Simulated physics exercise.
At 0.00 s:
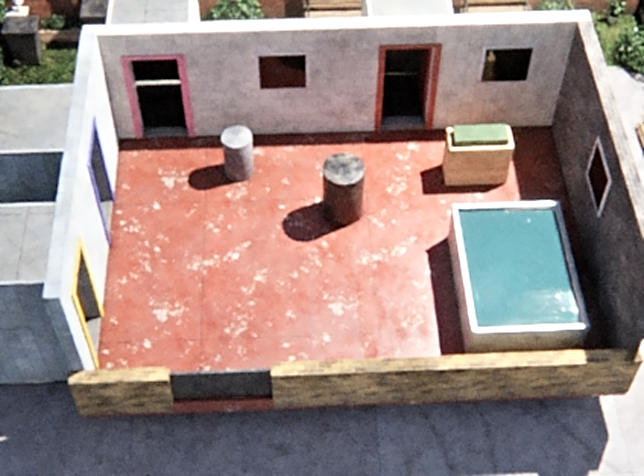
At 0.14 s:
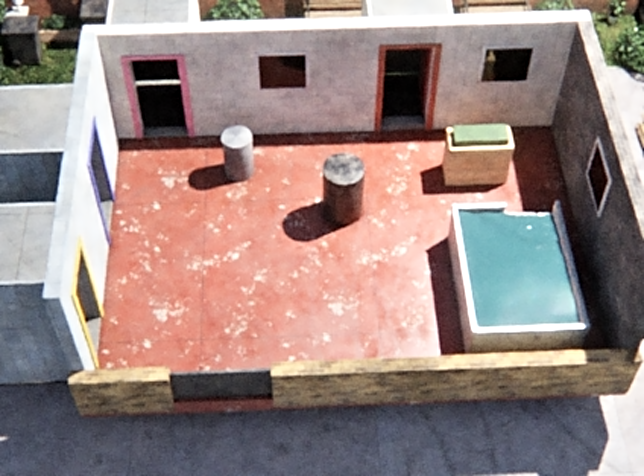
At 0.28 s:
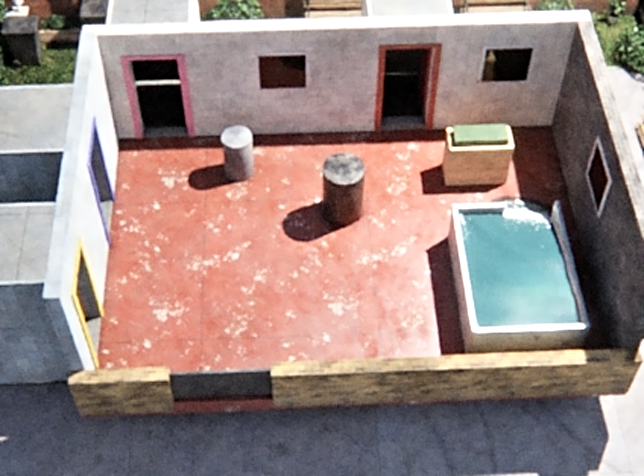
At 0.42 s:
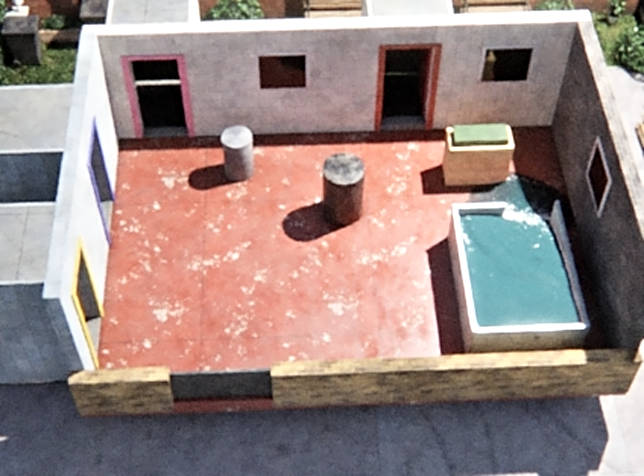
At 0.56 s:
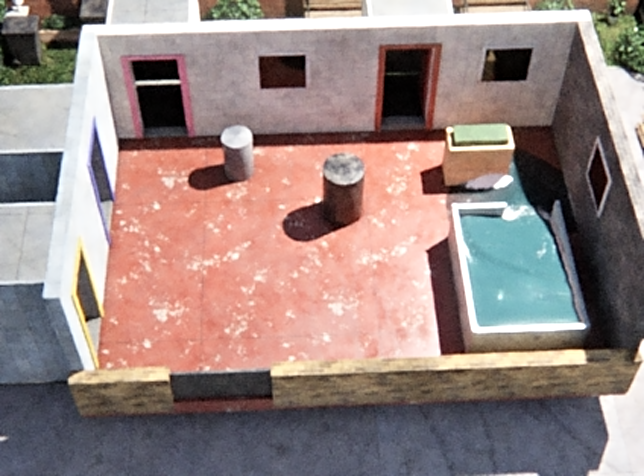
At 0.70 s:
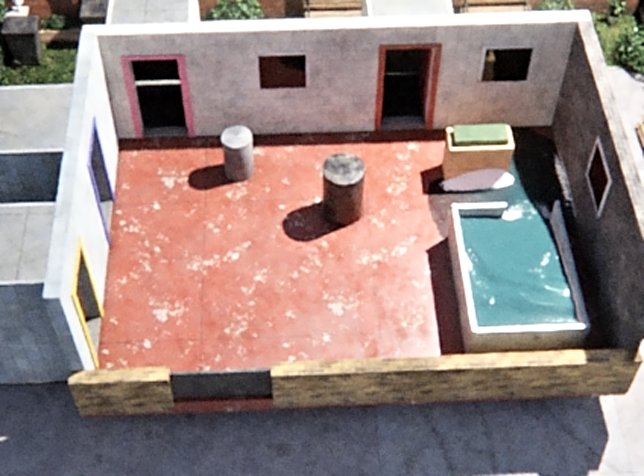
Water pouring from the broken far side of a tank and spreading across the red floor of a walled yard.
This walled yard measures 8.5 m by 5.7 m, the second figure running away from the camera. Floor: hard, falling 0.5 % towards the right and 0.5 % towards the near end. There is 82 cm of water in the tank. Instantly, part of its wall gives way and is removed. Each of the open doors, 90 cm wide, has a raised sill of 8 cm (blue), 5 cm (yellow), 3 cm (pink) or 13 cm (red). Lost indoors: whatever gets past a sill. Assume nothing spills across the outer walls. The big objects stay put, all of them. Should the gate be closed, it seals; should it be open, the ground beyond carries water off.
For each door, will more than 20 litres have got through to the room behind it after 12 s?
The blue door: No, not more than 20 litres; the yellow door: Yes, more than 20 litres; the pink door: Yes, more than 20 litres; the red door: No, not more than 20 litres.
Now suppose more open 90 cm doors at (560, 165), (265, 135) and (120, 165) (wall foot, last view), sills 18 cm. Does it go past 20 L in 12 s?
First doorway gets there, second falls short, third falls short.
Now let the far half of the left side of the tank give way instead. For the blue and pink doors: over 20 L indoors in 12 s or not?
Measured against that limit, blue comes out beyond it and pink comes out beyond it.
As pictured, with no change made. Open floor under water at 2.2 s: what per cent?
Covered: Roughly 30 per cent.
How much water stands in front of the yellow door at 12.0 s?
It averages close to 9.5 centimetres.
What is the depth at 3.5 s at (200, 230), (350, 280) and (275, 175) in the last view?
Taking the spots in order: 0 cm, 4 cm, 8 cm.
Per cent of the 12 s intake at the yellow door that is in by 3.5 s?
Some 0 per cent by then.
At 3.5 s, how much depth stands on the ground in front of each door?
Depth readings (cm): Blue = 0; yellow = 0; pink = 0; red = 9.
After 1.4 s water covers 15 % of the floor and is deepest (63 cm) near (552, 134); blue door not reached, yellow door not reached, pink door not reached, red door not reached.
After 2.2 s water covers 30 % of the floor and is deepest (52 cm) near (523, 128); blue door not reached, yellow door not reached, pink door not reached, red door 7 cm at the sill, 0 L in.
After 3.5 s water covers 50 % of the floor and is deepest (34 cm) near (259, 170); blue door not reached, yellow door not reached, pink door not reached, red door 9 cm at the sill, 0 L in.
After 7.0 s water covers 95 % of the floor and is deepest (22 cm) near (558, 197); blue door 6 cm at the sill, 2 L in, yellow door 7 cm at the sill, 1 L in, pink door 5 cm at the sill, 12 L in, red door 6 cm at the sill, 0 L in.
After 12.0 s water covers 100 % of the floor and is deepest (14 cm) near (445, 280); blue door 3 cm at the sill, 2 L in, yellow door 9 cm at the sill, 63 L in, pink door 5 cm at the sill, 38 L in, red door 3 cm at the sill, 0 L in.
